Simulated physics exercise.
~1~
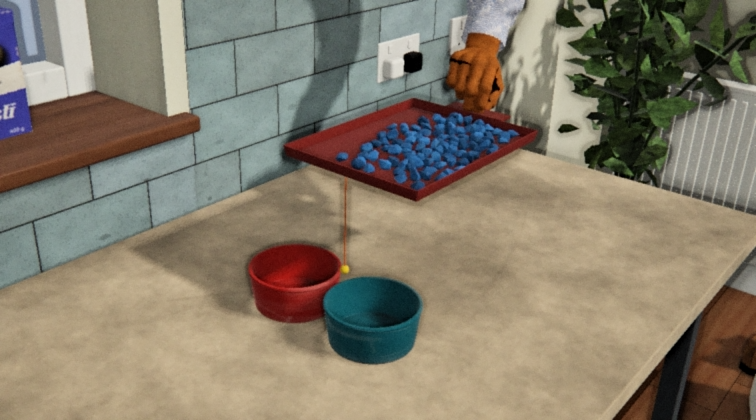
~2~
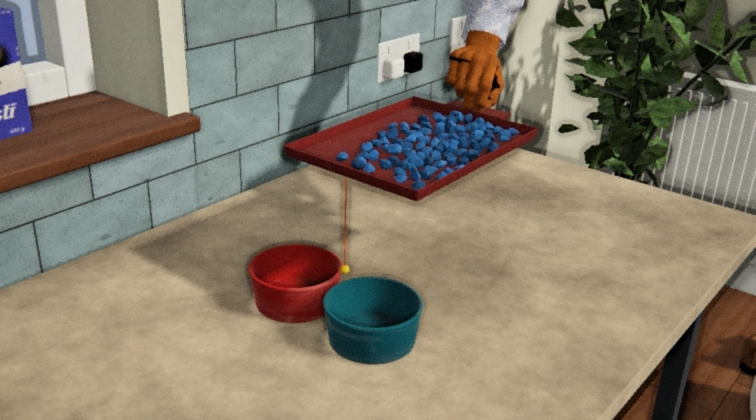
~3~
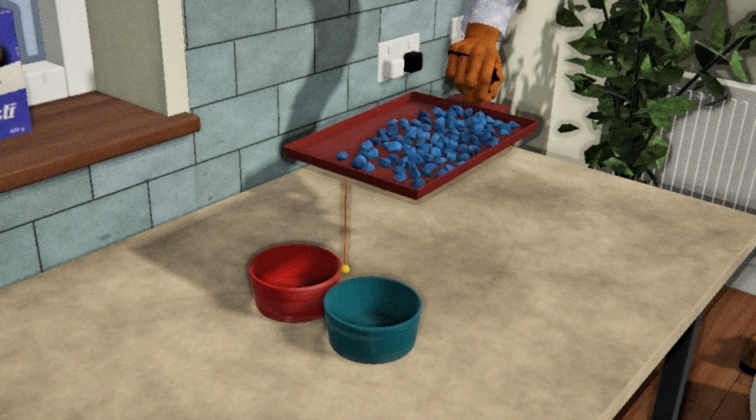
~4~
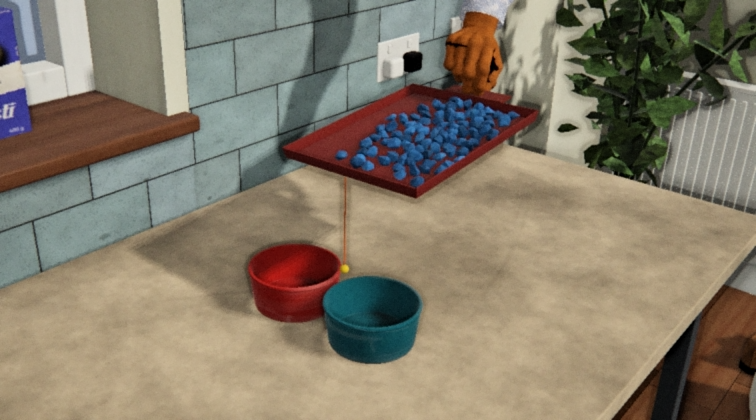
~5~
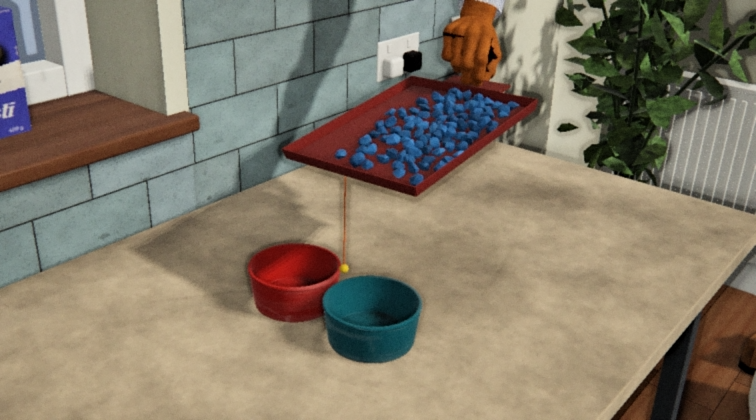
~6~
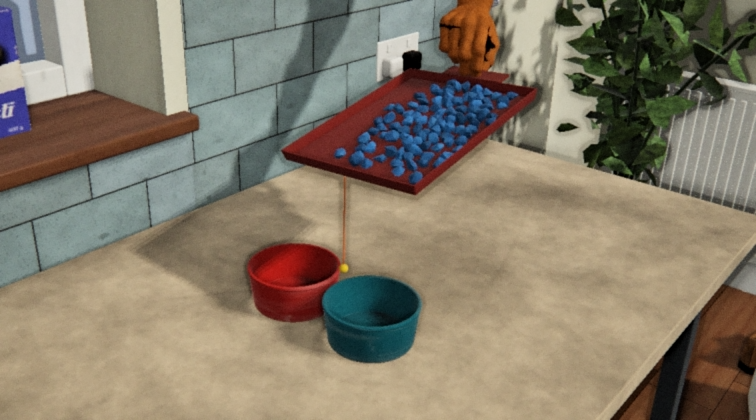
Orange-gloved hand slowly raising the far end of a red tray of blue stones, tilting it slightly above red and teal dishes.
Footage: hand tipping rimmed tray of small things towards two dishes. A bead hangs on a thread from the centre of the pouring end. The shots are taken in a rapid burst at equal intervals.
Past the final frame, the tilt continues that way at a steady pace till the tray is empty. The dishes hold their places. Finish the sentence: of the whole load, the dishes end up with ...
... more than half.
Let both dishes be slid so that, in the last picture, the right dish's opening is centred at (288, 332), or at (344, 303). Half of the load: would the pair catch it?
Well, it comes to a lesser portion at first and a greater portion after that.
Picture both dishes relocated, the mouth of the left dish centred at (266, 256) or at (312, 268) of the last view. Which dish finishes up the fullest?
The first try favours the leftmost one, and the second try favours the leftmost one.
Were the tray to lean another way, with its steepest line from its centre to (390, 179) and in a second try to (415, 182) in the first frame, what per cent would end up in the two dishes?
First case about 60 percent; second case about 60 percent.
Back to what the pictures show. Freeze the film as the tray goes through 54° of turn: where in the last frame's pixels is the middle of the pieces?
About (337, 141).
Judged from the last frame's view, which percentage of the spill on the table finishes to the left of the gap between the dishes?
Left portion: Around 90 %.
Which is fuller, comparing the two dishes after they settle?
The one to the left is fuller.
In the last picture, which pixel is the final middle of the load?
It settles centred around (290, 302).
Soon, tray tipped steeply; nearly all on the tray; a stray few outside both; a small part in the air.
A while on, tray tipped right over; about a third on the tray; a small part in the right dish; about a quarter in the left dish; a small part outside both; about a quarter in the air.
Towards the end, tray tipped past a quarter turn; a small part in the right dish; about two thirds in the left dish; about a third outside both; a stray few in the air.
Finally, tray tipped past a quarter turn; a small part in the right dish; about two thirds in the left dish; about a third outside both; a stray few in the air.
